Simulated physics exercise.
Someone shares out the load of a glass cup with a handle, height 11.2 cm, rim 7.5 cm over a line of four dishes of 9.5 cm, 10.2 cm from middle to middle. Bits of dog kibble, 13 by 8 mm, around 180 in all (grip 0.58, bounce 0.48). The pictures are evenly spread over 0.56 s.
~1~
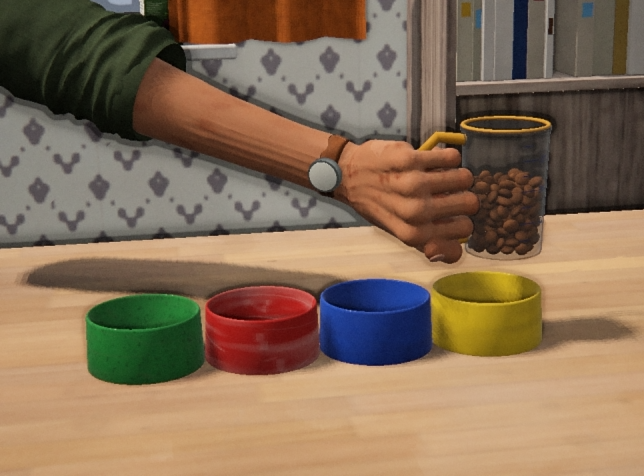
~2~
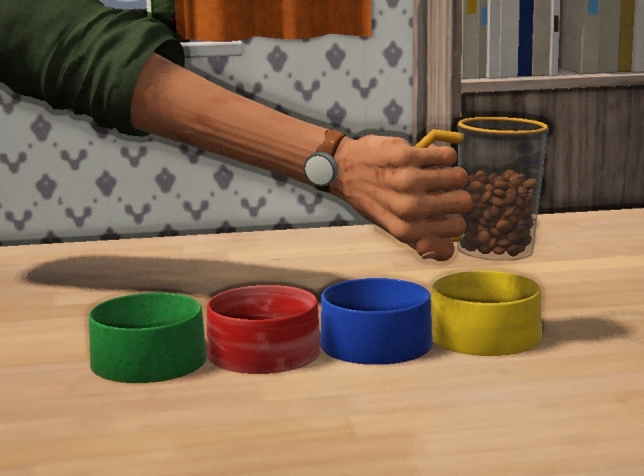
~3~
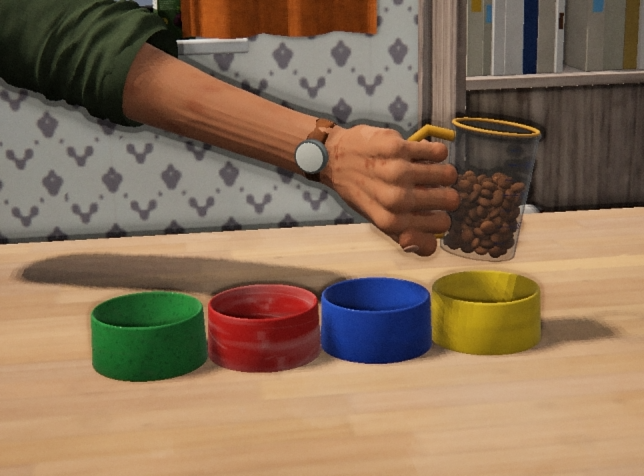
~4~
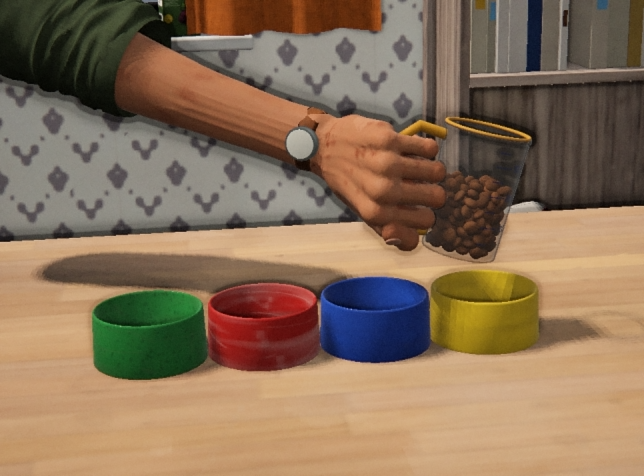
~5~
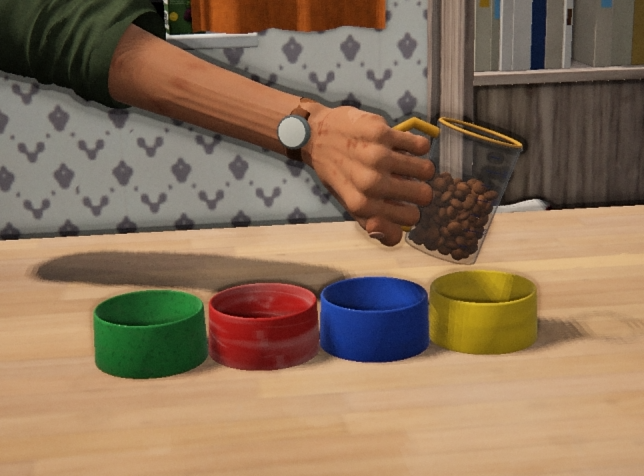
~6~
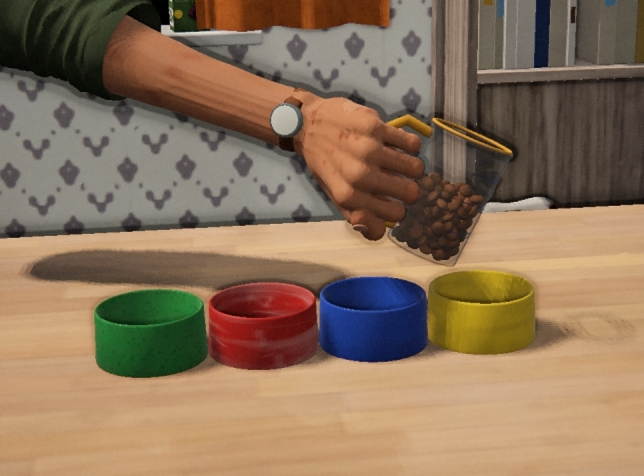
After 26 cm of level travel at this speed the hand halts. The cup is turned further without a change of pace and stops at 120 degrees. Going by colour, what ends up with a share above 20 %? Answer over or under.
Red dish: Over; blue dish: Under; green dish: Under; yellow dish: Under; on the counter: Under.
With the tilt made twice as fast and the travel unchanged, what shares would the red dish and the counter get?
In that case red 0; counter 10.
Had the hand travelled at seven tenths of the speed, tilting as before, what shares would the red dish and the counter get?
Red 0; counter 0.
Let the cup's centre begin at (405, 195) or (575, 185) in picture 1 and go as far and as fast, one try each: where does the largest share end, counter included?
Most goes to: Green; blue.
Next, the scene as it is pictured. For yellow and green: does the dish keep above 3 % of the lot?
Yellow no; green no.
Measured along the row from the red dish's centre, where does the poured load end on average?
Some 1 cm to the right.
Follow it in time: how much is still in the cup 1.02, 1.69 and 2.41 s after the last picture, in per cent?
In turn: 100, 95, 10.
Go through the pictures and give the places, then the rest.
The first frame shows cup at (504, 188), tilt 0 degrees, lip at (547, 123), moved 0.0 cm; middle of the pieces at (507, 217); yellow dish at (486, 288); blue dish at (375, 296); red dish at (261, 304); green dish at (143, 312).
The second frame shows cup at (499, 188), tilt 3 degrees, lip at (544, 126), moved 0.5 cm; middle of the pieces at (500, 218).
The third frame shows cup at (487, 190), tilt 8 degrees, lip at (536, 131), moved 1.6 cm; middle of the pieces at (485, 219).
The fourth frame shows cup at (473, 191), tilt 13 degrees, lip at (528, 137), moved 2.7 cm; middle of the pieces at (469, 220).
The fifth frame shows cup at (460, 192), tilt 19 degrees, lip at (519, 144), moved 3.8 cm; middle of the pieces at (453, 221).
The sixth frame shows cup at (447, 194), tilt 24 degrees, lip at (509, 152), moved 4.9 cm; middle of the pieces at (437, 222); yellow dish at (481, 287); blue dish at (373, 294); red dish at (262, 301); green dish at (149, 308).
Then, 1.02 s after the last picture, tilt 73 degrees; cup holds 100 %.
Then, 1.69 s after the last picture, tilt 105 degrees; cup holds 95 %, blue 5 %.
Then, 2.41 s after the last picture, tilt 120 degrees; cup holds 10 %, red 85 %, blue 5 %.
In the end, red 95 %, blue 5 %, green 0 %, yellow 0 %, counter 0 %.
